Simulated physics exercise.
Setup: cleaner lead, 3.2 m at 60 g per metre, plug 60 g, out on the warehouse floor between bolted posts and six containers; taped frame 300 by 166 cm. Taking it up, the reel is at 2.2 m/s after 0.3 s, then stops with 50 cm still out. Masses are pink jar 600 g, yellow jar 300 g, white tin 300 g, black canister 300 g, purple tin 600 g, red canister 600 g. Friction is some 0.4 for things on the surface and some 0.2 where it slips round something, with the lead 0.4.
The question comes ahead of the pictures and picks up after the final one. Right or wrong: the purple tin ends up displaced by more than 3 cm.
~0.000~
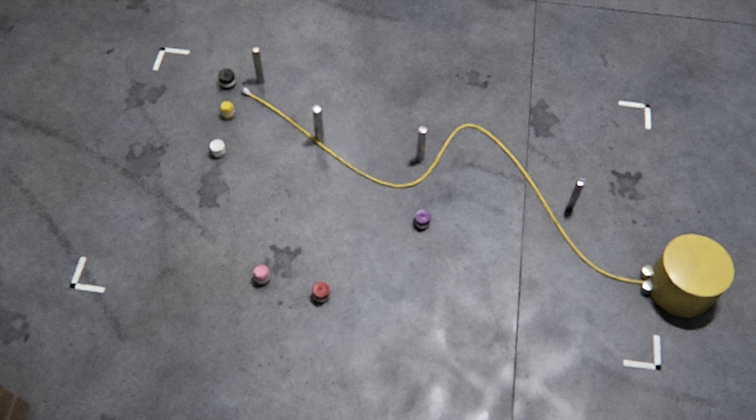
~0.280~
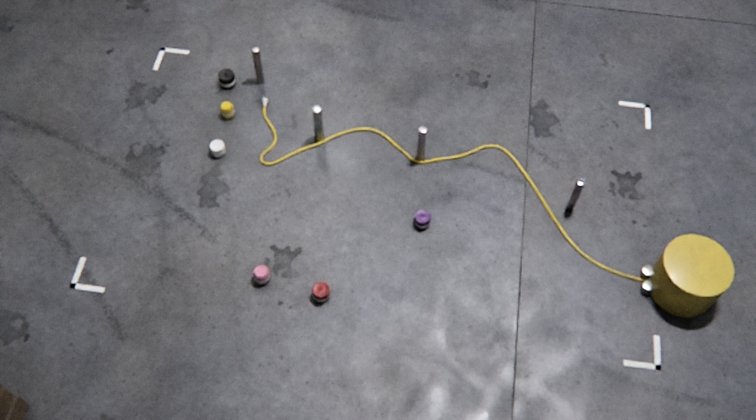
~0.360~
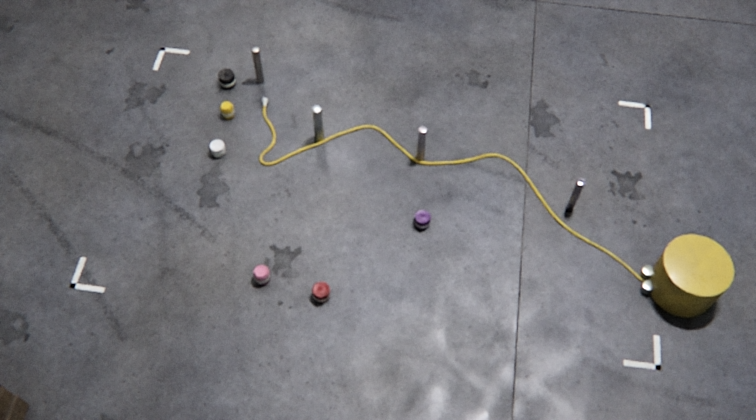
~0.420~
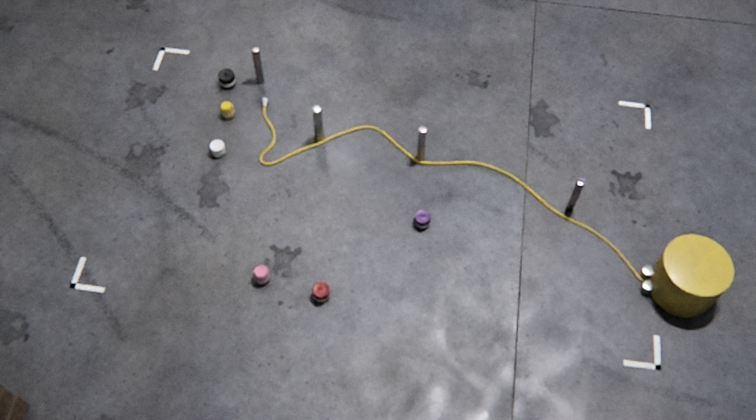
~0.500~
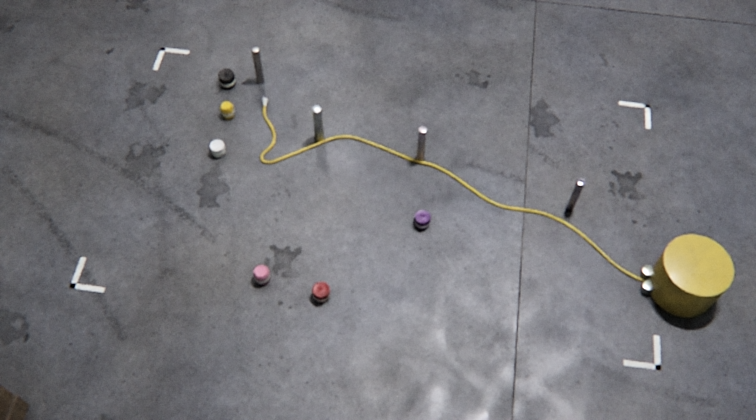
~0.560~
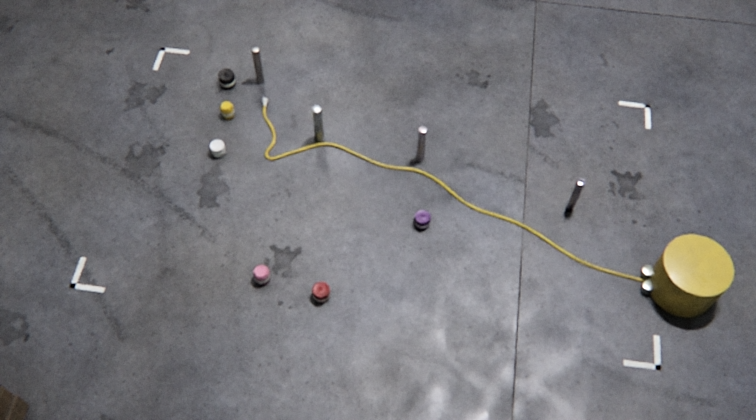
Right.
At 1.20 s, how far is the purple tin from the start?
The purple tin has moved 10 cm.
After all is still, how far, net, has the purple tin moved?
I'd say around 60 cm for the purple tin.
At 0.9 s, plug at (334, 173); nothing else has moved.
At 1.2 s, plug at (421, 228); purple tin 10 cm off its start.
At 1.5 s, plug at (576, 202); purple tin 52 cm off its start at (511, 262).
At 1.8 s, plug at (638, 288); purple tin 61 cm off its start.
At 2.6 s, plug at (640, 260); purple tin 61 cm off its start at (526, 270).
